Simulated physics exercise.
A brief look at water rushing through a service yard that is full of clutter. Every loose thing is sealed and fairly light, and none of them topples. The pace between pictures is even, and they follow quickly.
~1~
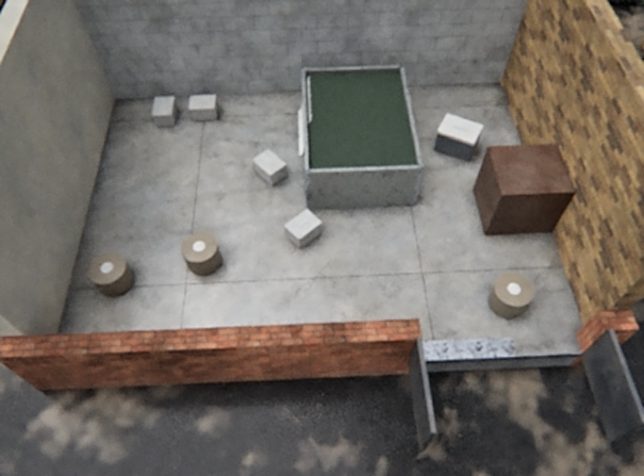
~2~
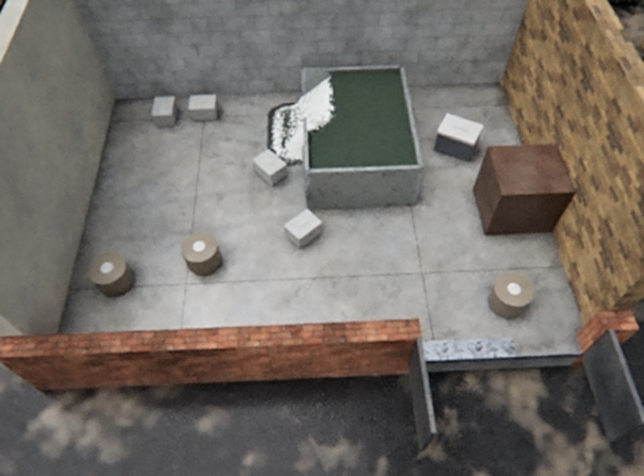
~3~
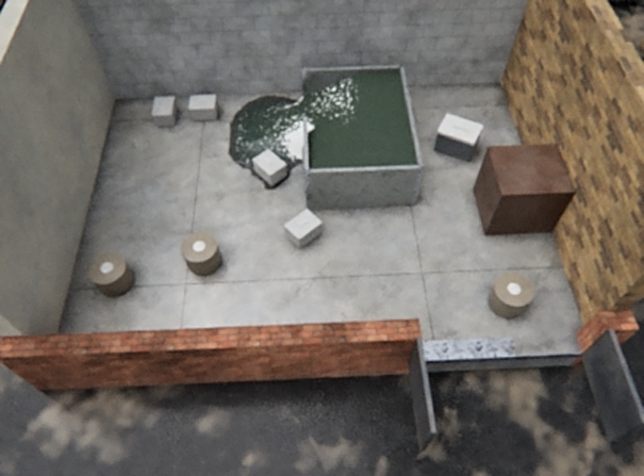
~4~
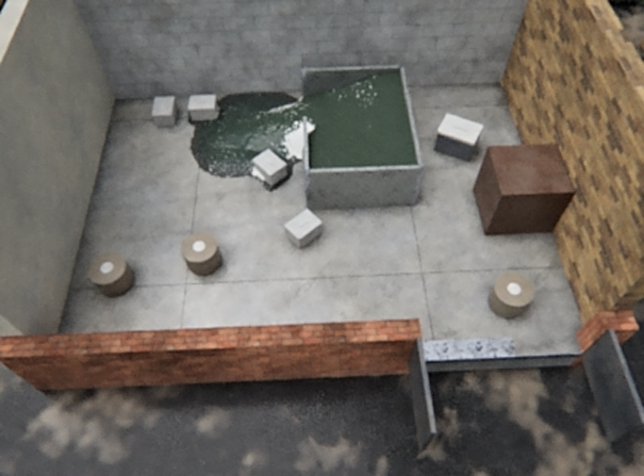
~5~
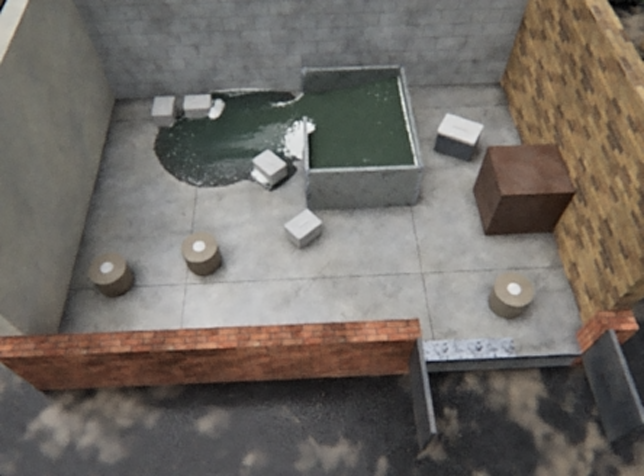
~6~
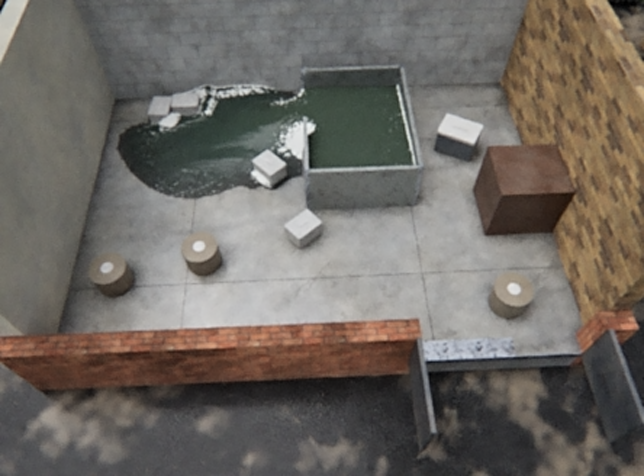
In a walled yard, green water pours left from a tank and spreads around pale blocks.
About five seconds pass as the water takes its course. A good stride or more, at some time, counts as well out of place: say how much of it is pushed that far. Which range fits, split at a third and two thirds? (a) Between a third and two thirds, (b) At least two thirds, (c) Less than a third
(a) Between a third and two thirds.
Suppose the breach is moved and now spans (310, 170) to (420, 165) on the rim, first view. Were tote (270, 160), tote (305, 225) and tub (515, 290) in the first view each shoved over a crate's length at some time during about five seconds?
First stays short of it, second covers that distance, third covers that distance.
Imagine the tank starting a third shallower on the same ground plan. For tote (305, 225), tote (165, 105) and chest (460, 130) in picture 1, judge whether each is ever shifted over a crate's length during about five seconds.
In the order you named them: Stayed within the threshold, went past the threshold, stayed within the threshold.
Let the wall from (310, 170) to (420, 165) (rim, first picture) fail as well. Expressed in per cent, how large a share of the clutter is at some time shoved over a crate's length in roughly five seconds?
By my reckoning, around 60 percent.
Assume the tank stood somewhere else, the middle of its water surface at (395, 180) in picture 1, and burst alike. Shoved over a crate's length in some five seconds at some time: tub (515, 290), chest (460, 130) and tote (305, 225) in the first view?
First never went far, then never went far, then never went far.
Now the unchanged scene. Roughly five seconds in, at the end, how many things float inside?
That comes out at 2.
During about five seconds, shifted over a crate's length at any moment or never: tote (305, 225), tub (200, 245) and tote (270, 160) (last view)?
Item one stayed under the mark, item two went the distance, item three stayed under the mark.
A moment on, 2 of 8 are well off their spots; 1 afloat.
Next, 2 of 8 are well off their spots; 2 afloat.
Later, 3 of 8 are well off their spots; 3 afloat.
In the end, 4 of 8 are well off their spots, and 4 have been at some point; 2 afloat.
